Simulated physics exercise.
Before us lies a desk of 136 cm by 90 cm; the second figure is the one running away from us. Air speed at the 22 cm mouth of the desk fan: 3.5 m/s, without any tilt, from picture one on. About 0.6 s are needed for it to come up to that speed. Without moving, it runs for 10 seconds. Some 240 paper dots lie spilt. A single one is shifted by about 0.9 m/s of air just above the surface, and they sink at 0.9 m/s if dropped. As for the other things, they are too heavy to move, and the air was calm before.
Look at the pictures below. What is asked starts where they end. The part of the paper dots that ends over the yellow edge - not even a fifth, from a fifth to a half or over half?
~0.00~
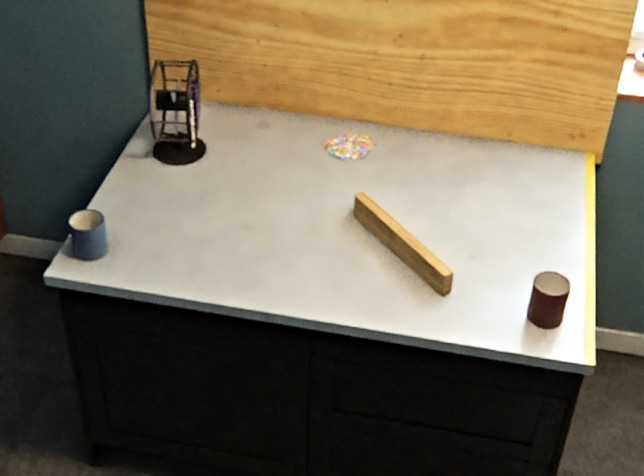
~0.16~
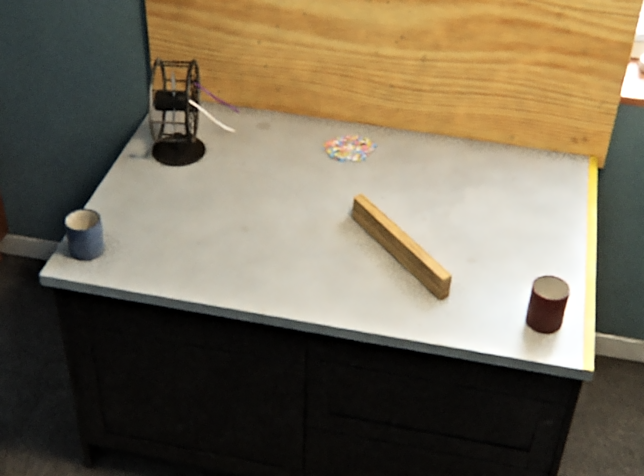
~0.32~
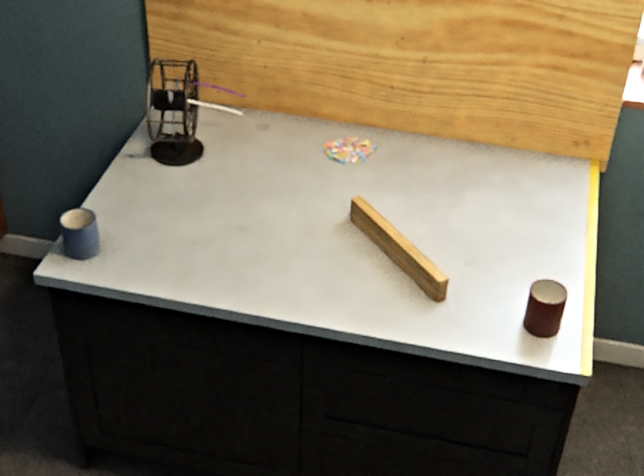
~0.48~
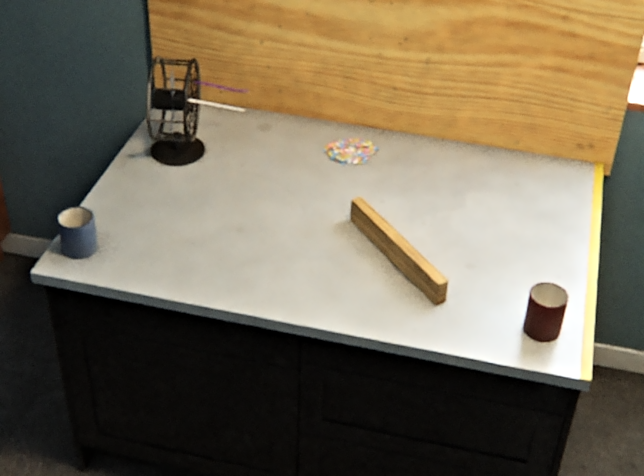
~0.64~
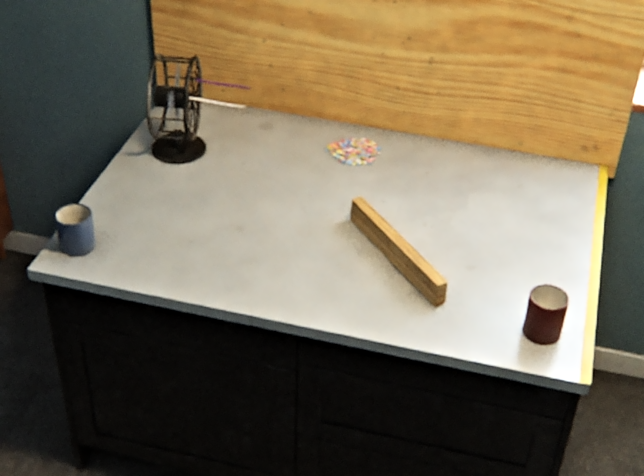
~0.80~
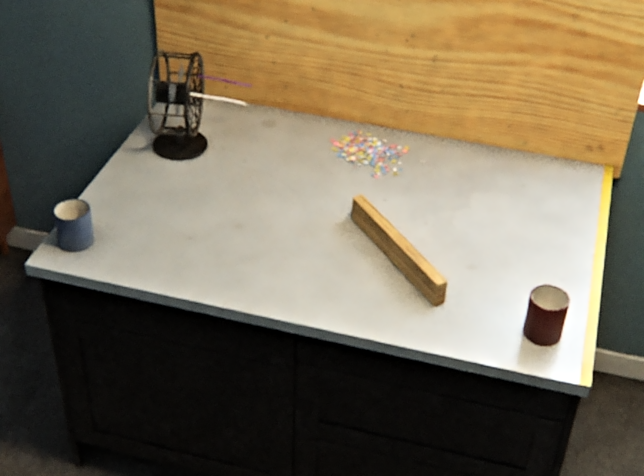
I'm guessing the proportion over that edge is a majority.
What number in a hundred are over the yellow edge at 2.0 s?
About 90 %.
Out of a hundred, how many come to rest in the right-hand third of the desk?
It comes out near 4 in a hundred.
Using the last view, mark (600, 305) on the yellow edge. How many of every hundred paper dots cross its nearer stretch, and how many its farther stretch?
About 0 per cent over the nearer part and 100 per cent over the farther part.
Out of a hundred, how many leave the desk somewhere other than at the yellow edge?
I would say close to 0 %.
After 2.0 s the count stands so, 91 % are over the yellow edge.
After 3.2 s the count stands so, 96 % are over the yellow edge.
After 5.5 s the count stands so, 96 % are over the yellow edge.
After 10.0 s, at the end, 96 % are over the yellow edge.
